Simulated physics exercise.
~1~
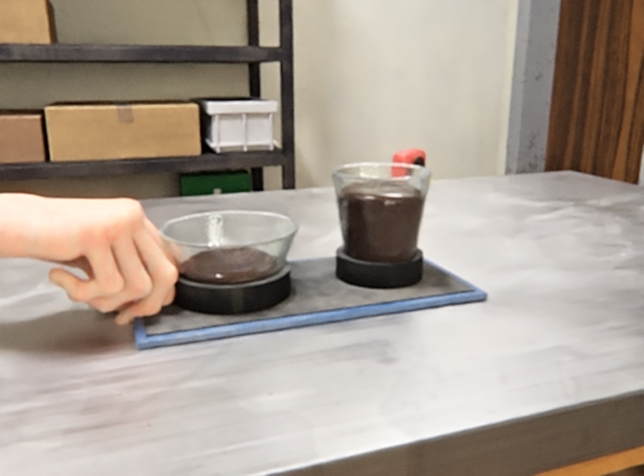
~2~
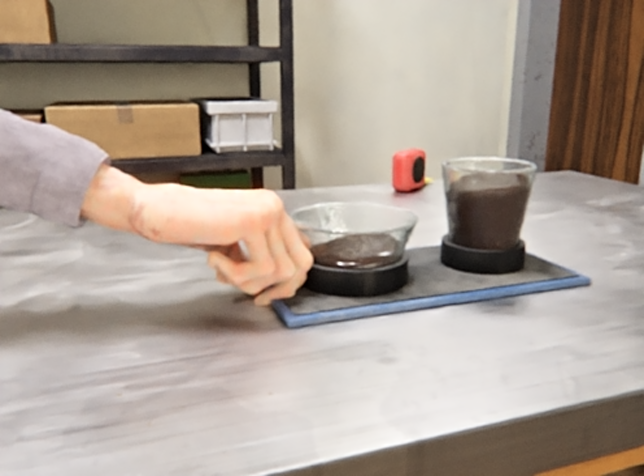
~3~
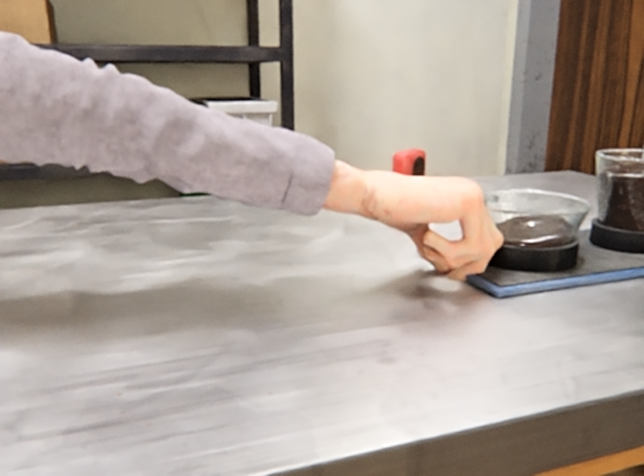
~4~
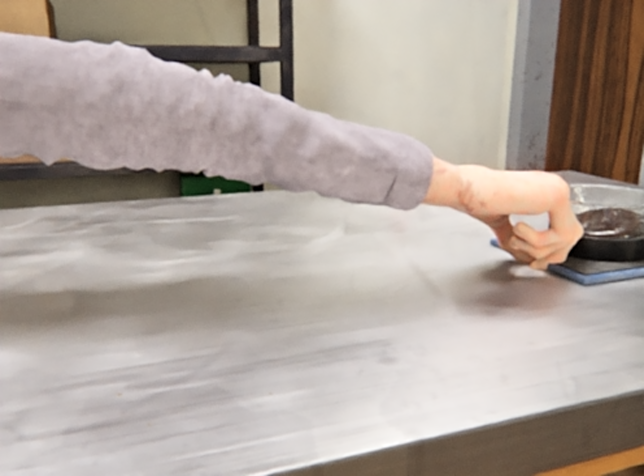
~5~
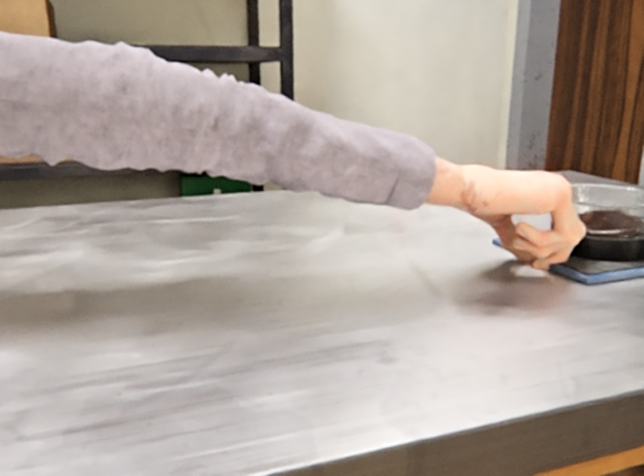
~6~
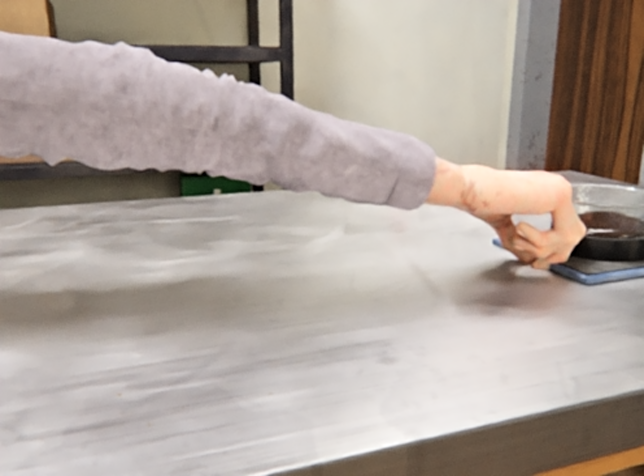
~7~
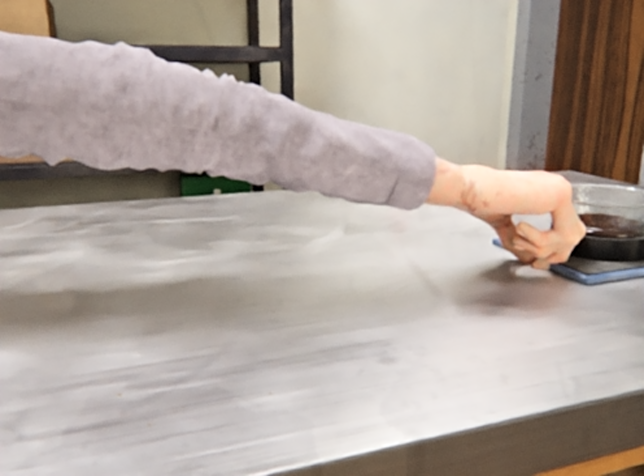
A dark tray with a blue edge, carrying a wide glass cup on the left and a taller drinking glass on the right, sits on a grey table in a room with black shelves, seen from the side by a still camera. Both open glasses hold dark coffee and stand in black holders. A hand in a grey sleeve pushes the tray right, past a red object at the back. The drinking glass slides out of view as the arm stretches across the table. The tray stops at the right edge, the hand still on it and no coffee visibly spilled from the wide cup.
